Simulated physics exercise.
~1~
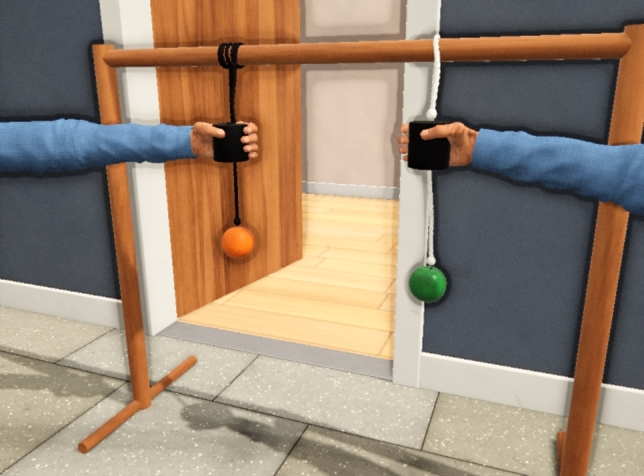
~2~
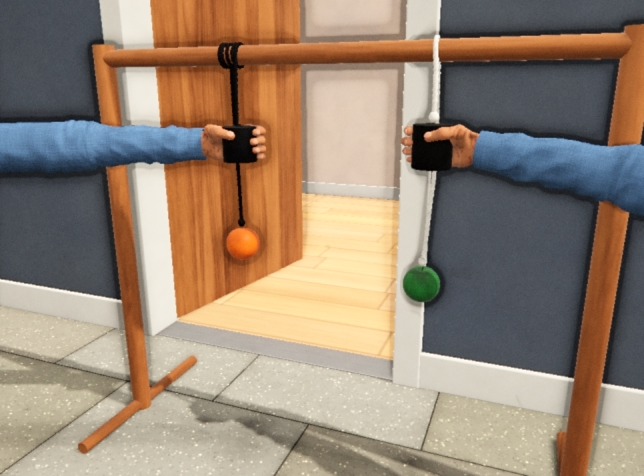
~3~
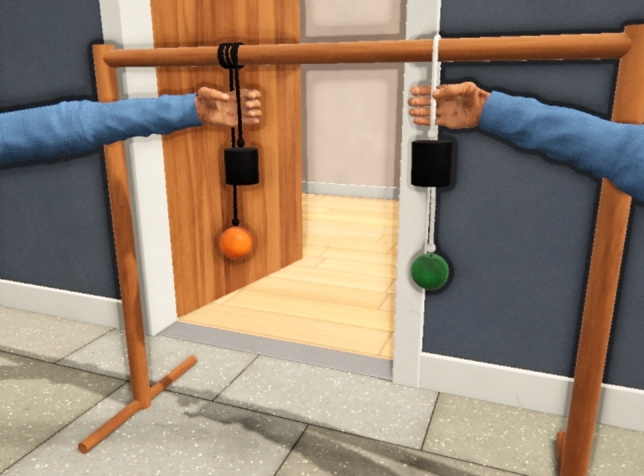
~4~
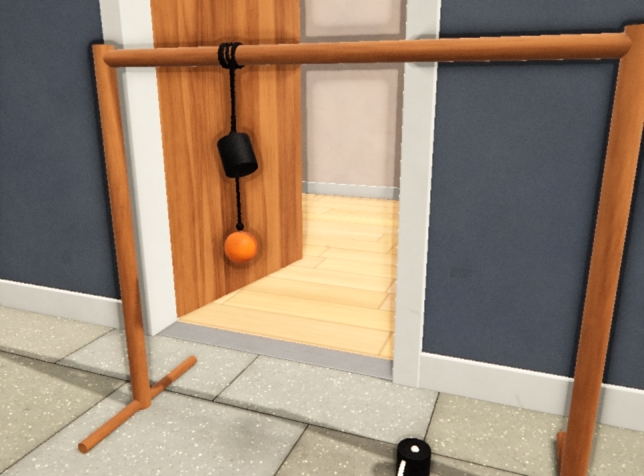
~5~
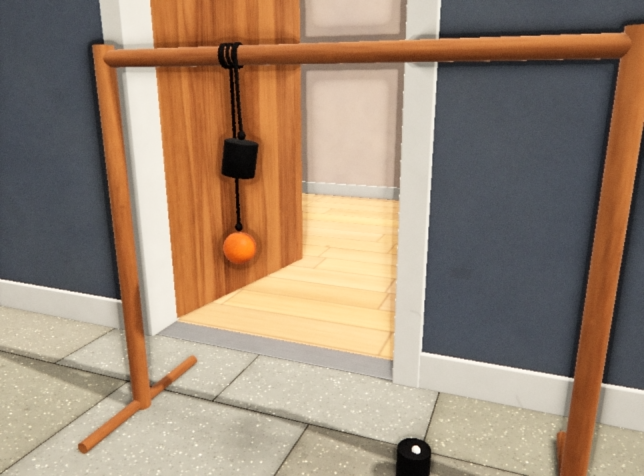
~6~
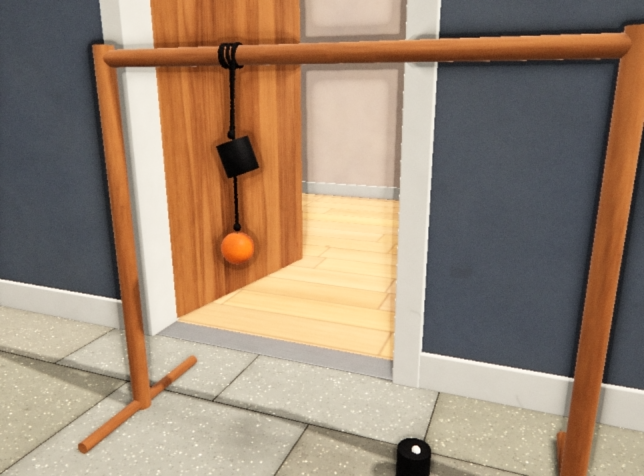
Two black blocks hang on cords from a wooden rail, gripped by two blue-sleeved hands, in a fixed view from in front of an open doorway in a dark blue wall. The left cord is black with an orange ball below, and the right cord is white with a green ball beneath it. The hands shift slightly, then open and draw back, leaving both blocks hanging lower. The right block drops to the grey tiled floor, and its white cord and green ball leave the rail. The left block stays up, tilting and turning a little above the orange ball, while the right one rests on the floor.
